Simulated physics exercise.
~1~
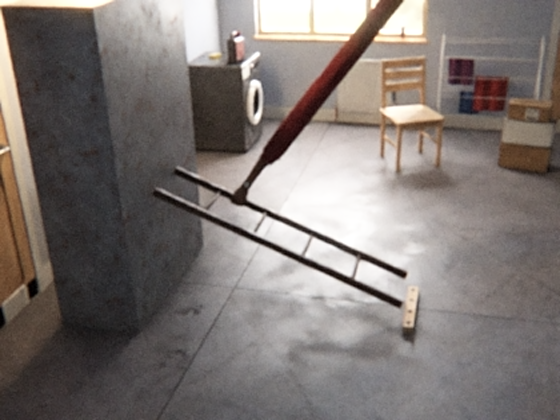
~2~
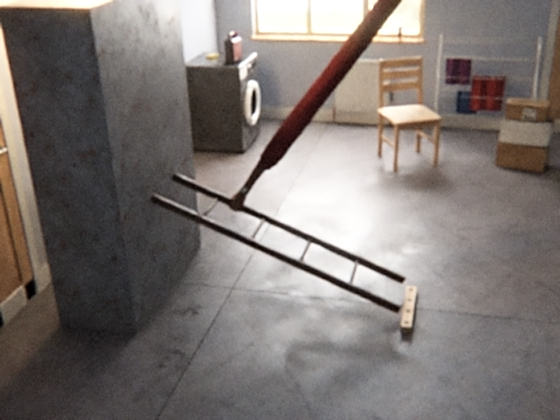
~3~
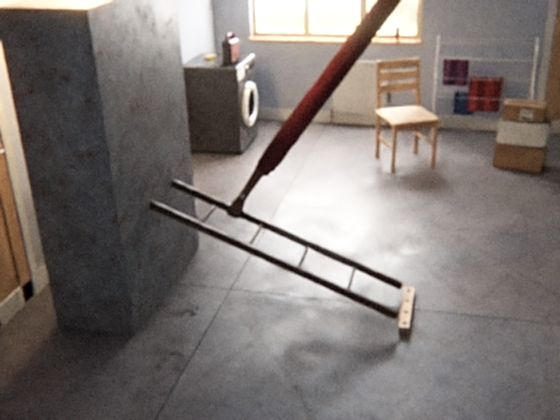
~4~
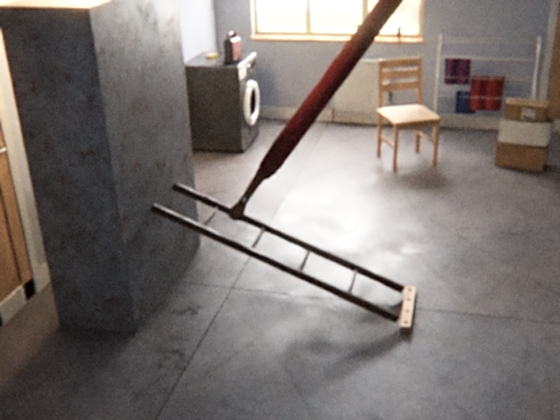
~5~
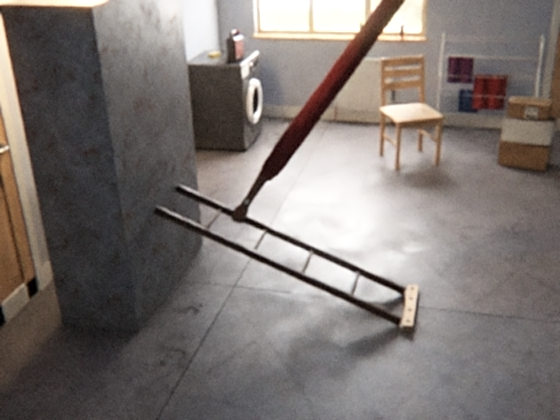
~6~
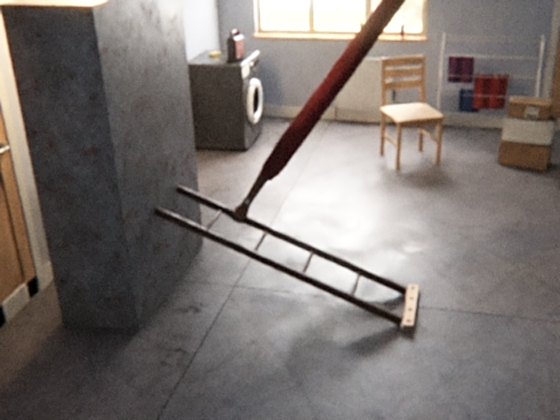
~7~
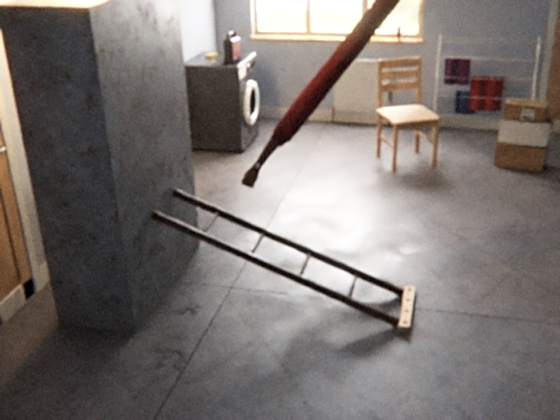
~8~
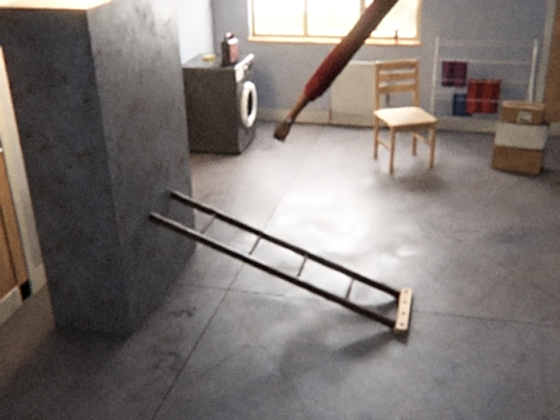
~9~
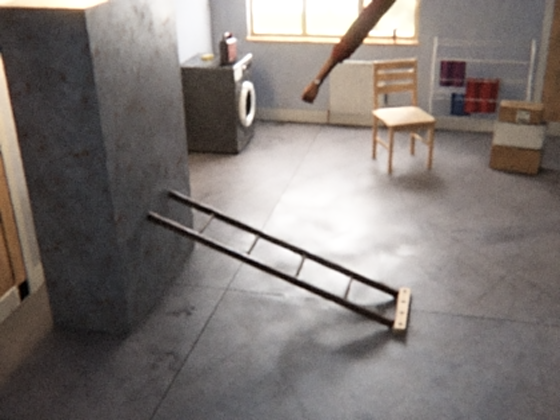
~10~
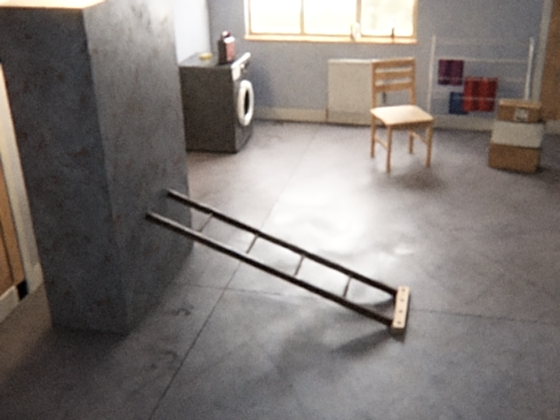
A dark red arm lowered a brown ladder slightly until it leaned at a low slant against a big grey cupboard, its foot by a wooden strip on the floor, then let go and drew back out of view, and the ladder stayed put.
